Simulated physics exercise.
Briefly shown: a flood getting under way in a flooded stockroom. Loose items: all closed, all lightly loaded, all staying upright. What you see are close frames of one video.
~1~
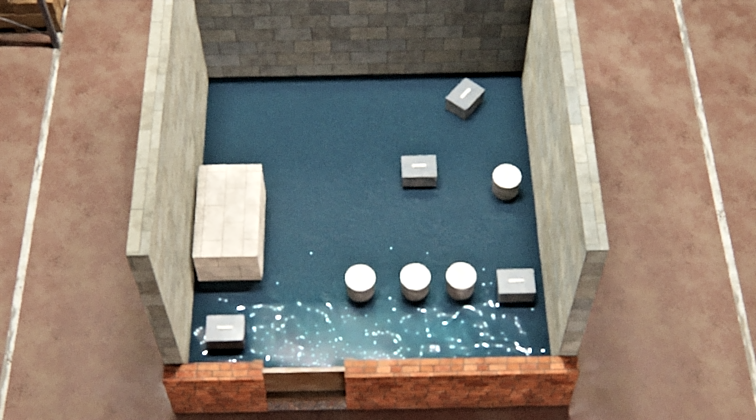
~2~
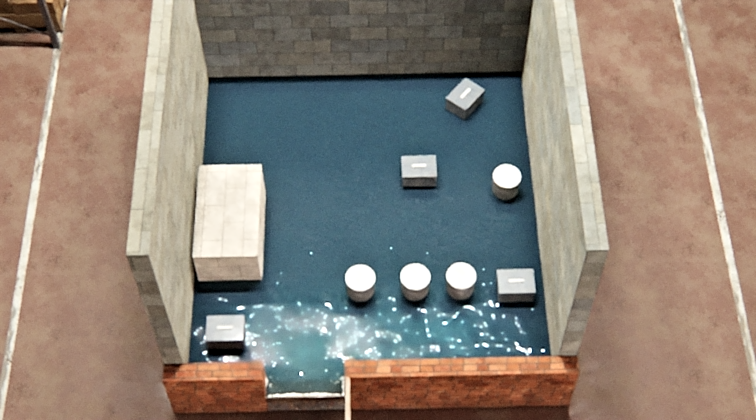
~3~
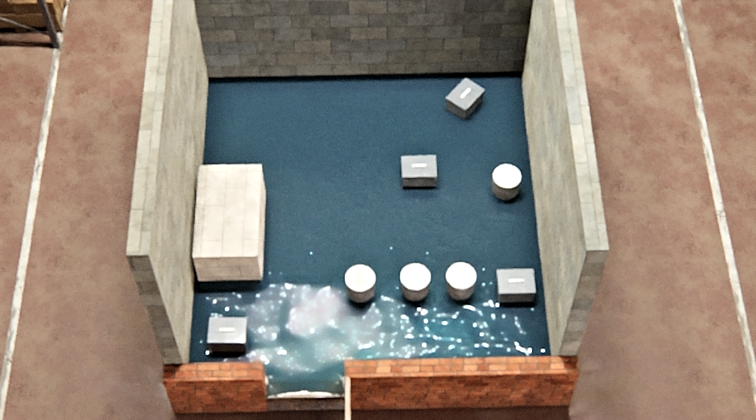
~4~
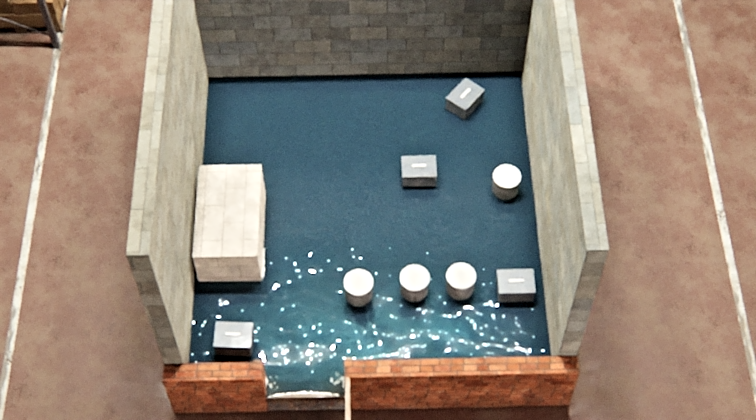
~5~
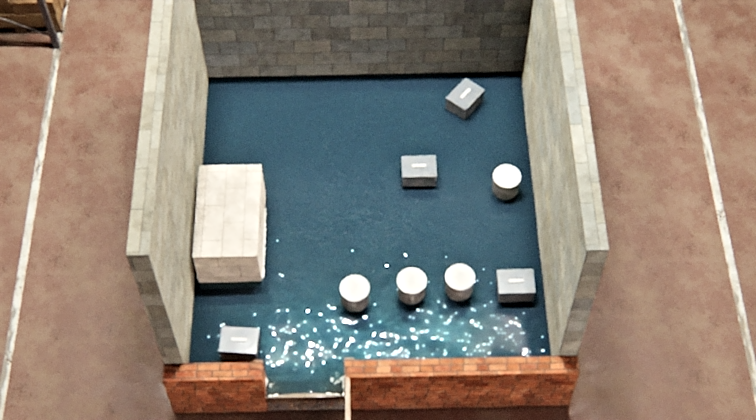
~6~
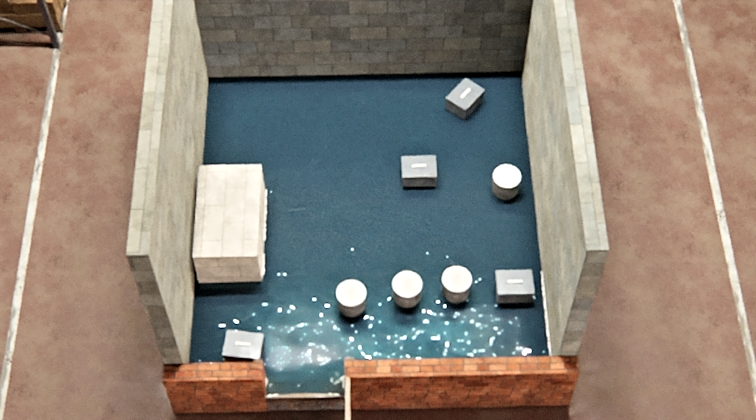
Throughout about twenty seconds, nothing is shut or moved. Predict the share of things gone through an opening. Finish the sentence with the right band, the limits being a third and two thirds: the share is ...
The share is from a third to two thirds.
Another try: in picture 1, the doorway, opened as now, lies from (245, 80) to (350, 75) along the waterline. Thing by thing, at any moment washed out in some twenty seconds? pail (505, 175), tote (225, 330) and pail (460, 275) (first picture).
The three read no escape, no escape and no escape, in that order.
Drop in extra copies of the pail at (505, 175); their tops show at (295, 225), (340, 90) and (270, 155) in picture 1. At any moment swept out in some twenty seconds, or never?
Per object, in the order given: Exits at some point / never exits / exits at some point.
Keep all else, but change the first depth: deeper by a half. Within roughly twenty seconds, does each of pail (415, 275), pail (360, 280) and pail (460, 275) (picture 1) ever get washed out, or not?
First flushed away, then flushed away, then flushed away.
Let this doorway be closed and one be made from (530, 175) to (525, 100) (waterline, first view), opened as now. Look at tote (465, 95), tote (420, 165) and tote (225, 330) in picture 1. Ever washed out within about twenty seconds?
The first exits, the second exits, the third never exits.
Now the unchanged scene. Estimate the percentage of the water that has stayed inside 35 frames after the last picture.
About 62 percent.
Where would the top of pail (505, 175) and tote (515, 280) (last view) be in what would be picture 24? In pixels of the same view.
(504, 203) and (494, 310), give or take.
A moment on, 0 of 8 are out; 8 afloat.
Next, 3 of 8 are out; 5 afloat.
Later, 4 of 8 are out; 4 afloat.
In the end, 4 of 8 are out; 4 afloat.
